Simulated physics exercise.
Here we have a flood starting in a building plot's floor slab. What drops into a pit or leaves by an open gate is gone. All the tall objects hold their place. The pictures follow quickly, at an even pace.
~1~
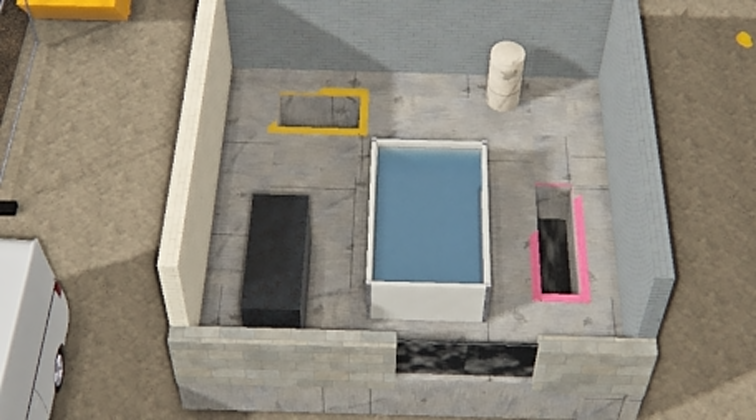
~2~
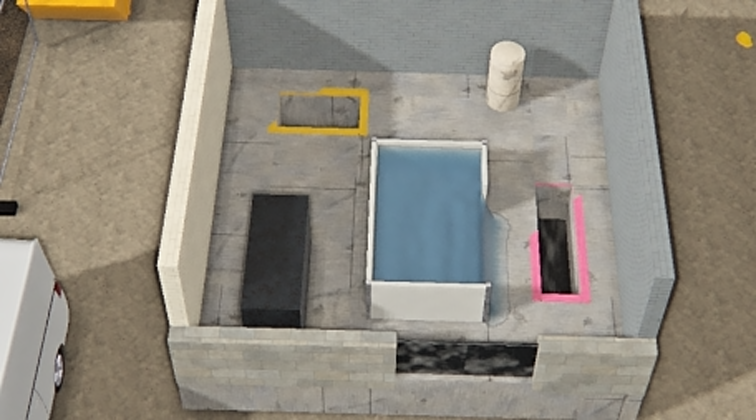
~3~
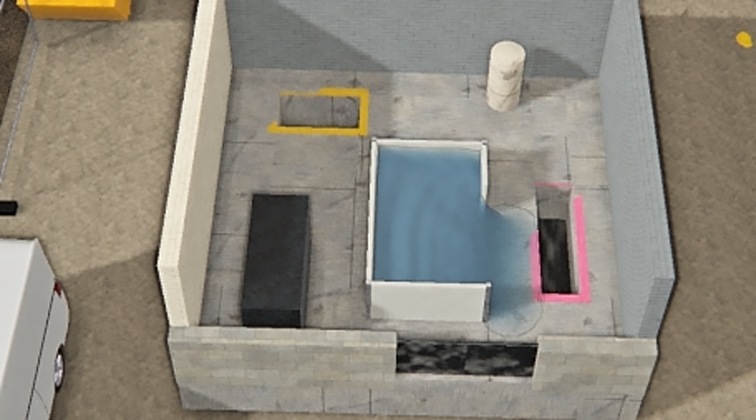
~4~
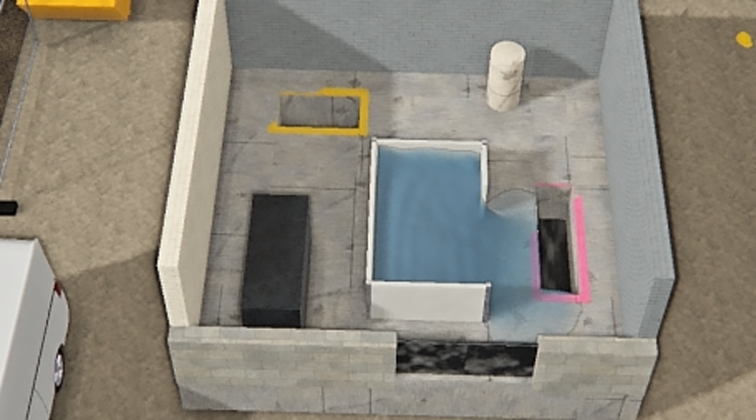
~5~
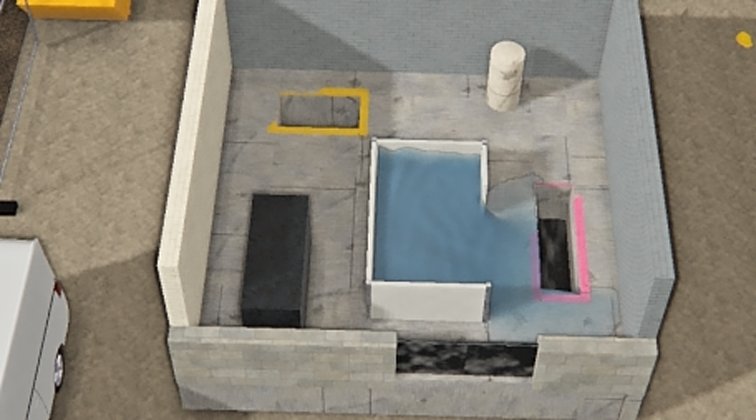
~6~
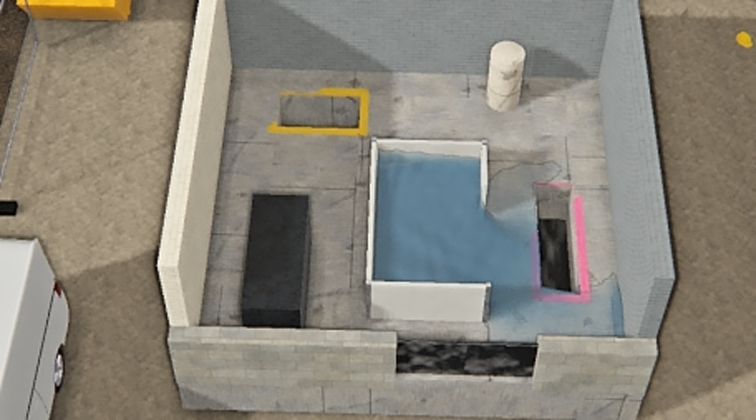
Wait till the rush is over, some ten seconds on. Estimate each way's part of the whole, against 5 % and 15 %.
The gate takes not even 5 %; the yellow pit takes not even 5 %; the pink pit takes above 15 %.
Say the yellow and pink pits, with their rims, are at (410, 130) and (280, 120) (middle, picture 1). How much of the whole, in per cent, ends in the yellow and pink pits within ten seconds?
In per cent: Yellow 25, pink 15.
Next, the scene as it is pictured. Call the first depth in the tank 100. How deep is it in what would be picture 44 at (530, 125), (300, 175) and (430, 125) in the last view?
Roughly 6, 0 and 0 per cent, in turn.
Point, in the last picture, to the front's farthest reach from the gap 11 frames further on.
Close to (596, 123).
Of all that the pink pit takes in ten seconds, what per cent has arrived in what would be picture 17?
I make it 50 per cent.
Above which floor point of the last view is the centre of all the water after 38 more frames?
Near (468, 257).
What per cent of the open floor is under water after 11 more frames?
Close to 20 %.
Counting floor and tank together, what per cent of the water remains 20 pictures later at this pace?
I make it 46 per cent.
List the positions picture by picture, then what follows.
The first frame shows the water tank at (429, 214) is whole and still.
In the second frame, the front is at (496, 217), out from the gap at (482, 255).
In the third frame, water pours out at (482, 258) and has run to (521, 215).
In the fourth frame, the front is at (570, 322), out from the gap at (482, 259).
In the fifth frame, the front is at (614, 316), out from the gap at (482, 259).
In the sixth frame, the front is at a hidden place, out from the gap at (482, 259).
A moment on, water covers 15 % of the floor; the gate 0 %, the yellow pit 0 %, the pink pit 27 %.
Next, water covers 20 % of the floor; the gate 0 %, the yellow pit 0 %, the pink pit 39 %.
Then, water covers 35 % of the floor; the gate 0 %, the yellow pit 0 %, the pink pit 54 %.
Later, water covers 50 % of the floor; the gate 0 %, the yellow pit 0 %, the pink pit 68 %.
In the end, water covers 65 % of the floor; the gate 0 %, the yellow pit 1 %, the pink pit 76 %.
